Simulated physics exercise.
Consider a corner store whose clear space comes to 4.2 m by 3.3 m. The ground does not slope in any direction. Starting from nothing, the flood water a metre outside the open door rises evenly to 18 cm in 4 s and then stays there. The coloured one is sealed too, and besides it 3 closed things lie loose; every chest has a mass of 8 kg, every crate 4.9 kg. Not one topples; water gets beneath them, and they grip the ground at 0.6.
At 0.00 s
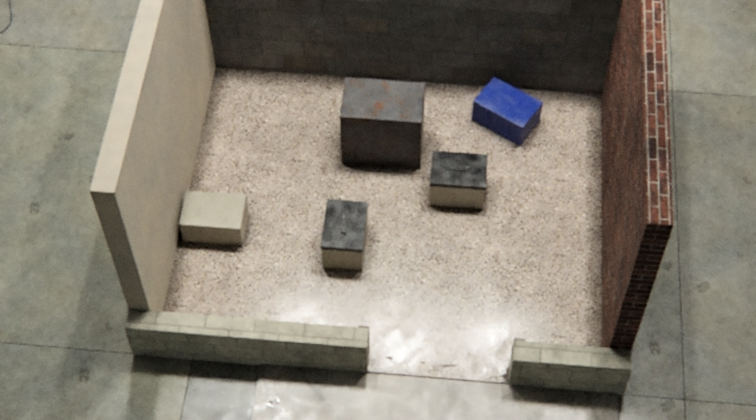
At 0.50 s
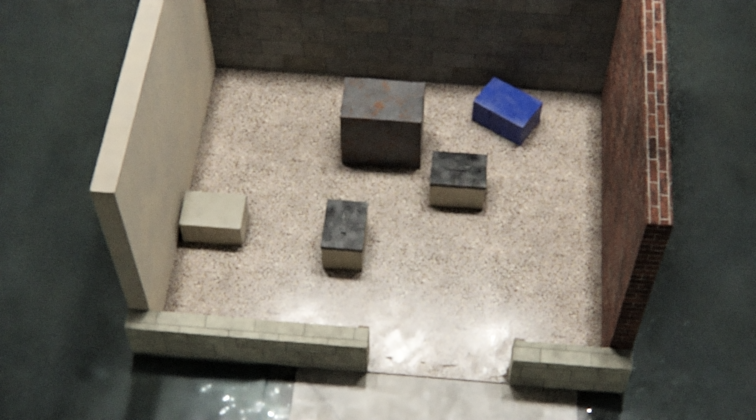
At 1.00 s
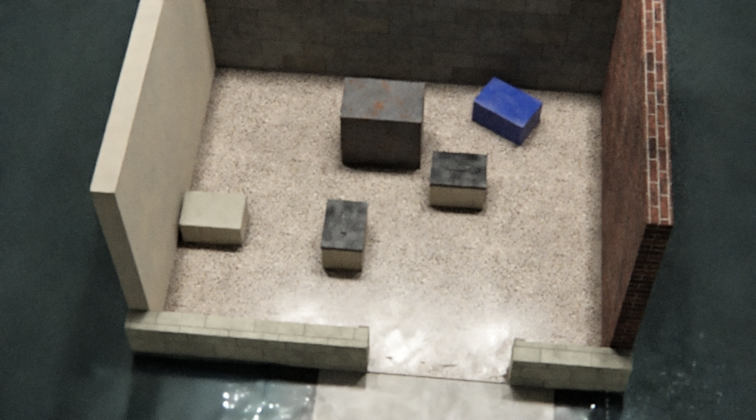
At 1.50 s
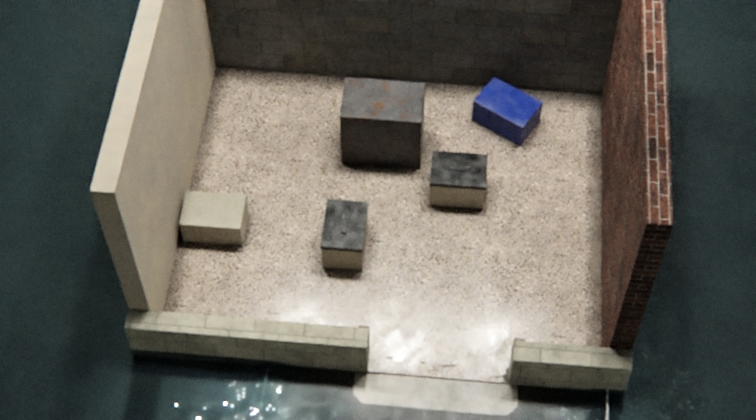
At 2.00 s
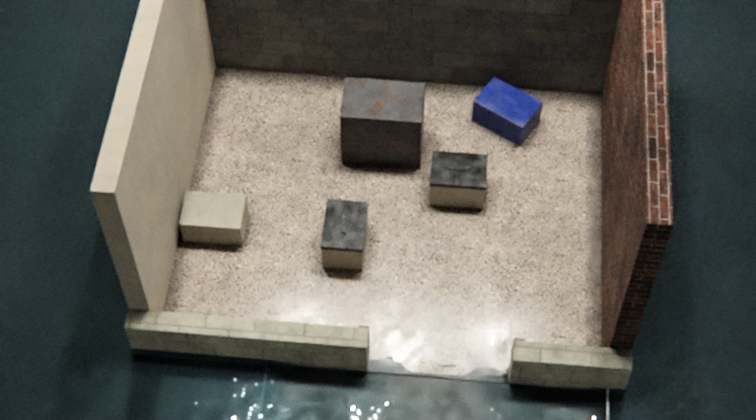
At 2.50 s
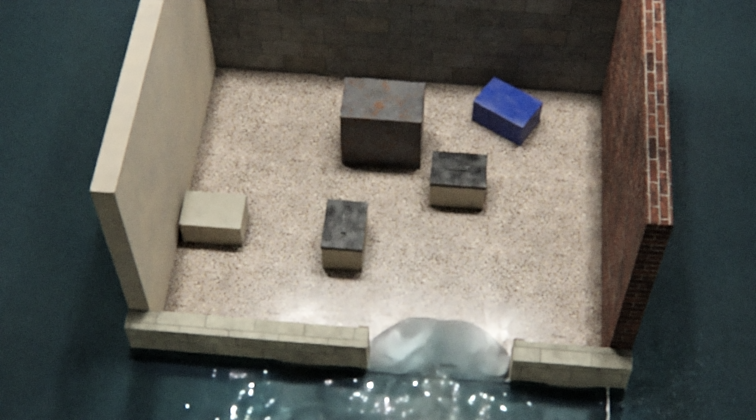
A roofless room with a pale left wall, dark back wall and red brick right wall is seen from high in front. A large dark grey box stands near the back, a blue crate to its right, two dark-topped boxes nearer the middle and a beige one at left. Dark water spreads outside, covers the pale strip before the front gap and pushes a whitish bulge into the opening, while boxes and camera stay still.
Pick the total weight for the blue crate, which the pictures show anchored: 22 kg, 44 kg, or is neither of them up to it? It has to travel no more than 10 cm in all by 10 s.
44 kg is needed.
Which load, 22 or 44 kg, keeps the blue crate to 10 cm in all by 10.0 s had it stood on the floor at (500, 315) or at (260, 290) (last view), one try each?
Log: Try 1 the heavier pick is required; try 2 the lighter pick works.
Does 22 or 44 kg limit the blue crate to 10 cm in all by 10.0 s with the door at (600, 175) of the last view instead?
The big mass is needed.
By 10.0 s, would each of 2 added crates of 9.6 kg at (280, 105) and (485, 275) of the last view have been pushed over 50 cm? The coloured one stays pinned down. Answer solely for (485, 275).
Note: Exceeds it.
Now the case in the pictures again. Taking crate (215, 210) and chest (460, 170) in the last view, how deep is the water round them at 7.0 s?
First roughly 2 cm, second roughly 5 cm.
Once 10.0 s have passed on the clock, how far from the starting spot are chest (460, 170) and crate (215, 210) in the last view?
First 250 cm, then 80 cm.
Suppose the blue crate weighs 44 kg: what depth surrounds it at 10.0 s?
Something like 12 centimetres.
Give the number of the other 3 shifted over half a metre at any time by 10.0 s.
All told, that gives 3.
After 3.5 s the blue crate would be 0 cm from its start with 22 kg and 0 cm from its start with 44 kg; 0 cm of water round it then.
After 4.5 s the blue crate would be 0 cm from its start with 22 kg and 0 cm from its start with 44 kg; 0 cm of water round it then.
After 7.0 s the blue crate would be 3 cm from its start with 22 kg and 0 cm from its start with 44 kg; 10 cm of water round it then.
After 10.0 s the blue crate would be 22 cm from its start with 22 kg and 0 cm from its start with 44 kg; 12 cm of water round it then.
